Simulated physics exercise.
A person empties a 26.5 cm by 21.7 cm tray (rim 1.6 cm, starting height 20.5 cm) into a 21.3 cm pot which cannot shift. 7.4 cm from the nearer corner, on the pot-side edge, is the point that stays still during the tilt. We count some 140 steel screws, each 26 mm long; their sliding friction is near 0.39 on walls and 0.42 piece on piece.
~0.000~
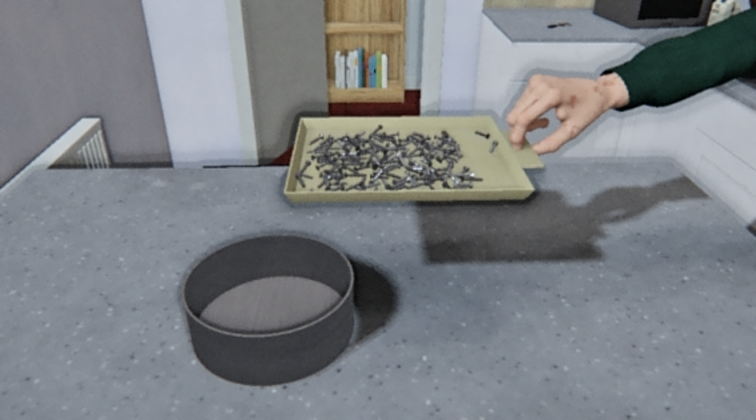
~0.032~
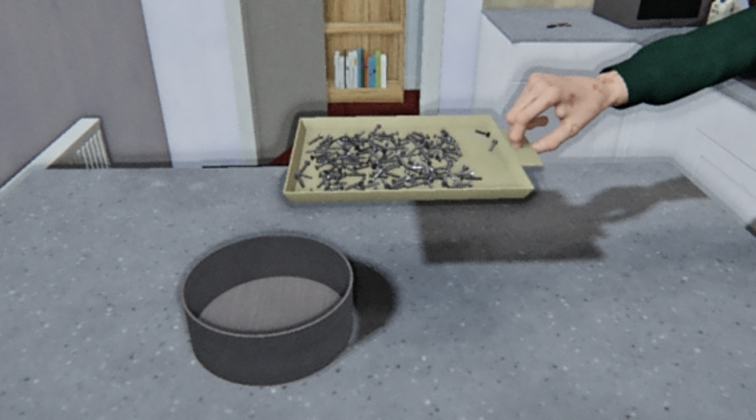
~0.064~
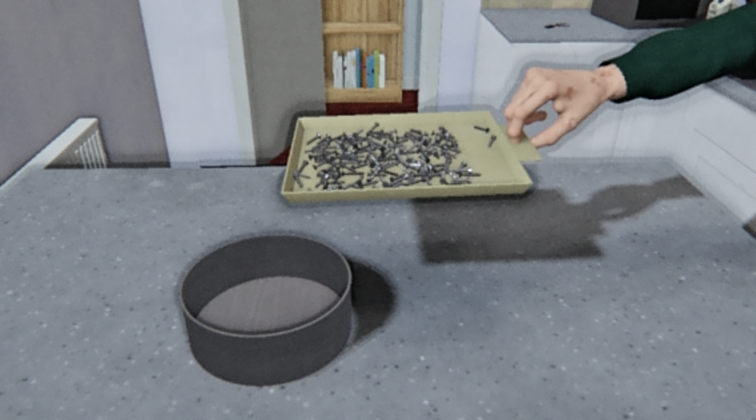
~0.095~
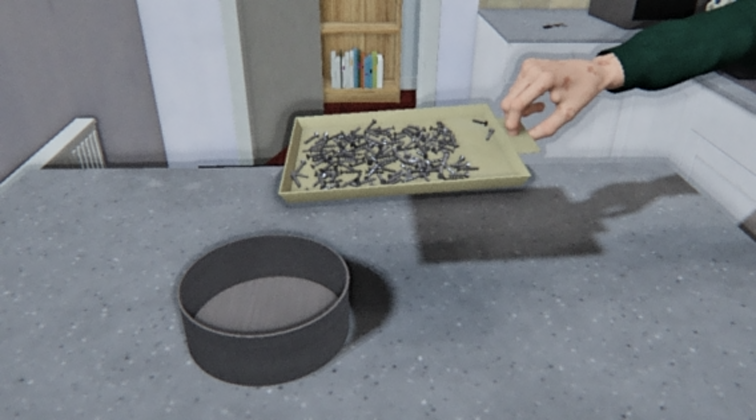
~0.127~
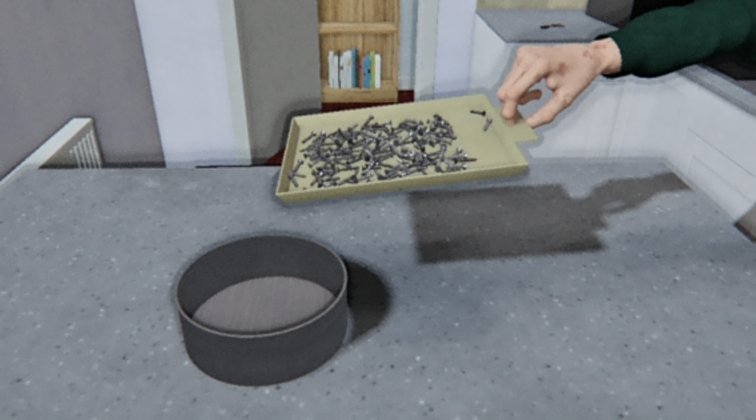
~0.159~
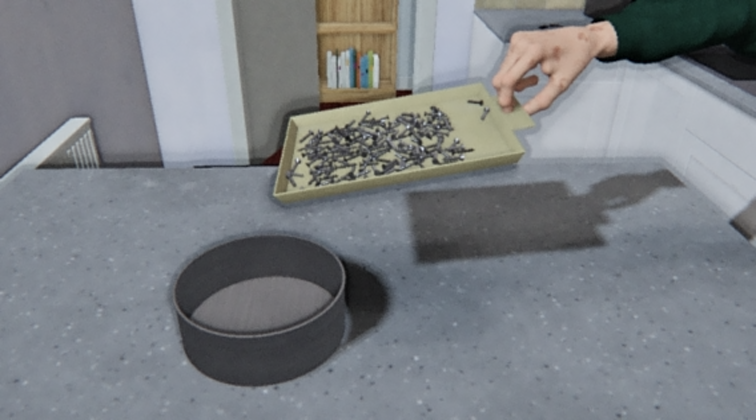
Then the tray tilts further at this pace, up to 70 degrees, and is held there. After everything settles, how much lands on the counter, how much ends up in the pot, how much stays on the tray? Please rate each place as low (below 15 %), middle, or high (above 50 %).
Counter: Middle, pot: High, tray: Low.
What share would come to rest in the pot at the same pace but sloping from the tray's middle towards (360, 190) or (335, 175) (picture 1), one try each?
Some 90 and 95 per cent.
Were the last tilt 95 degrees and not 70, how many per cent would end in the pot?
I'd put it at close to 70 per cent.
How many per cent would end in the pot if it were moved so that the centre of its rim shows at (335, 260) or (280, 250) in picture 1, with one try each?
About 30 and 80 per cent.
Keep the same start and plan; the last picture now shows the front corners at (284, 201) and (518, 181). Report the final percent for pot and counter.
Pot: 75, counter: 25.
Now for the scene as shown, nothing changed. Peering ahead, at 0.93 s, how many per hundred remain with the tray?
I'd put it at roughly 15 per cent.
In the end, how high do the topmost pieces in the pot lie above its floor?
1.5 cm.
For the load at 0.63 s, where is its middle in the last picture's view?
At that time the load is centred around (286, 152).
After 0.44 s, tilt 40 degrees; the tray holds 100 %, the pot 0 %.
Then, at 0.63 s, tilt 60 degrees; the tray holds 95 %, the pot 0 %.
After 0.93 s, tilt 70 degrees; the tray holds 15 %, the pot 50 %.
By 2.2 s all is still; counter 30 %, pot 65 %, tray 5 %.
